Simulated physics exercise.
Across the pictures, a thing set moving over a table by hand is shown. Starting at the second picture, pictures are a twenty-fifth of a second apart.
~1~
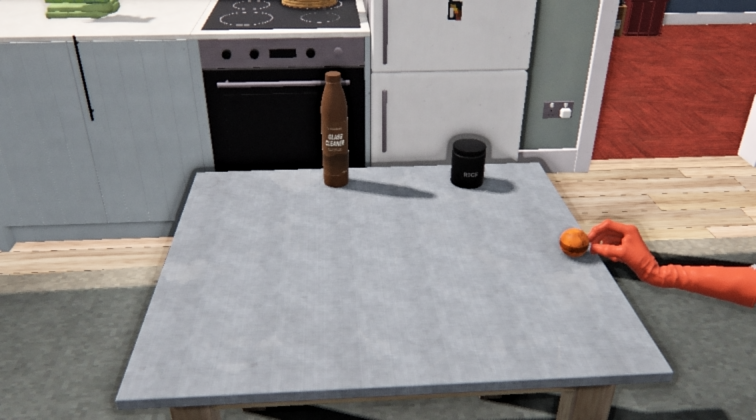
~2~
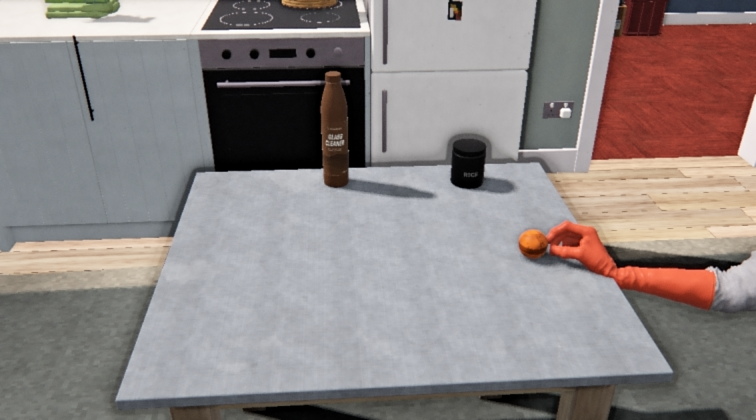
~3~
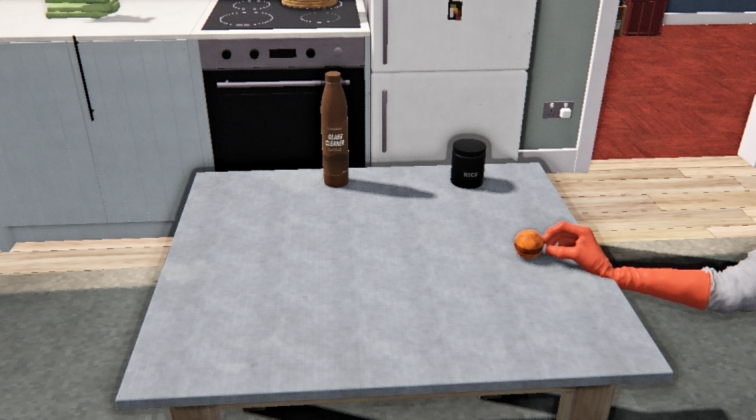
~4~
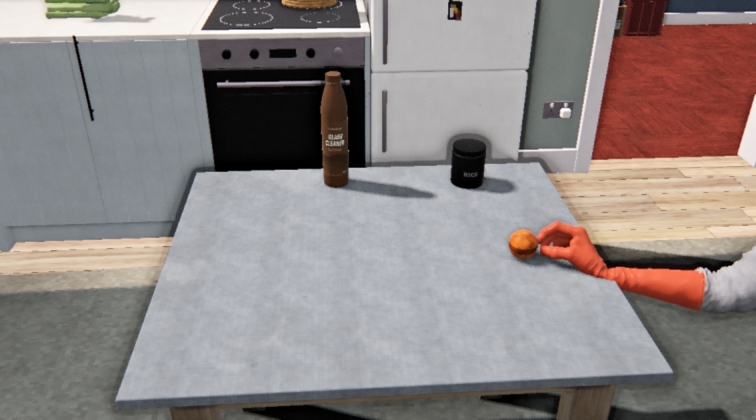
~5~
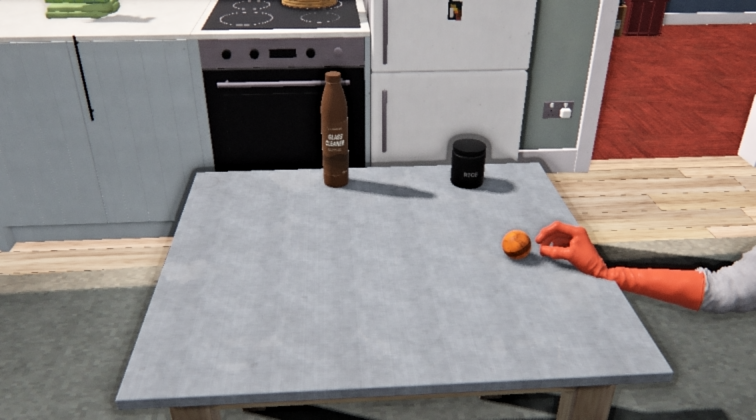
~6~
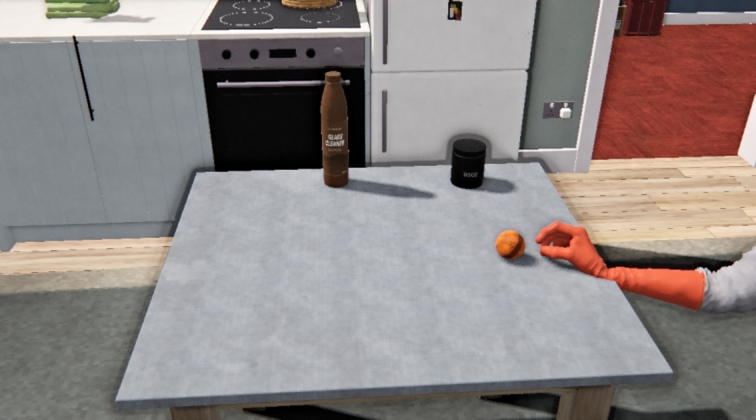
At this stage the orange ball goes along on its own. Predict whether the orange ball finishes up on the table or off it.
On the table.
Then, 0.20 s later than the last frame, orange ball moved about its own width near (482, 246).
Then, 0.40 s later than the last frame, orange ball moved well along near (458, 247).
Then, 0.80 s later than the last frame, orange ball moved well along near (425, 248).
When it is over, moved from the start, orange ball. End places, in pixels of the last picture, orange ball near (412, 249).
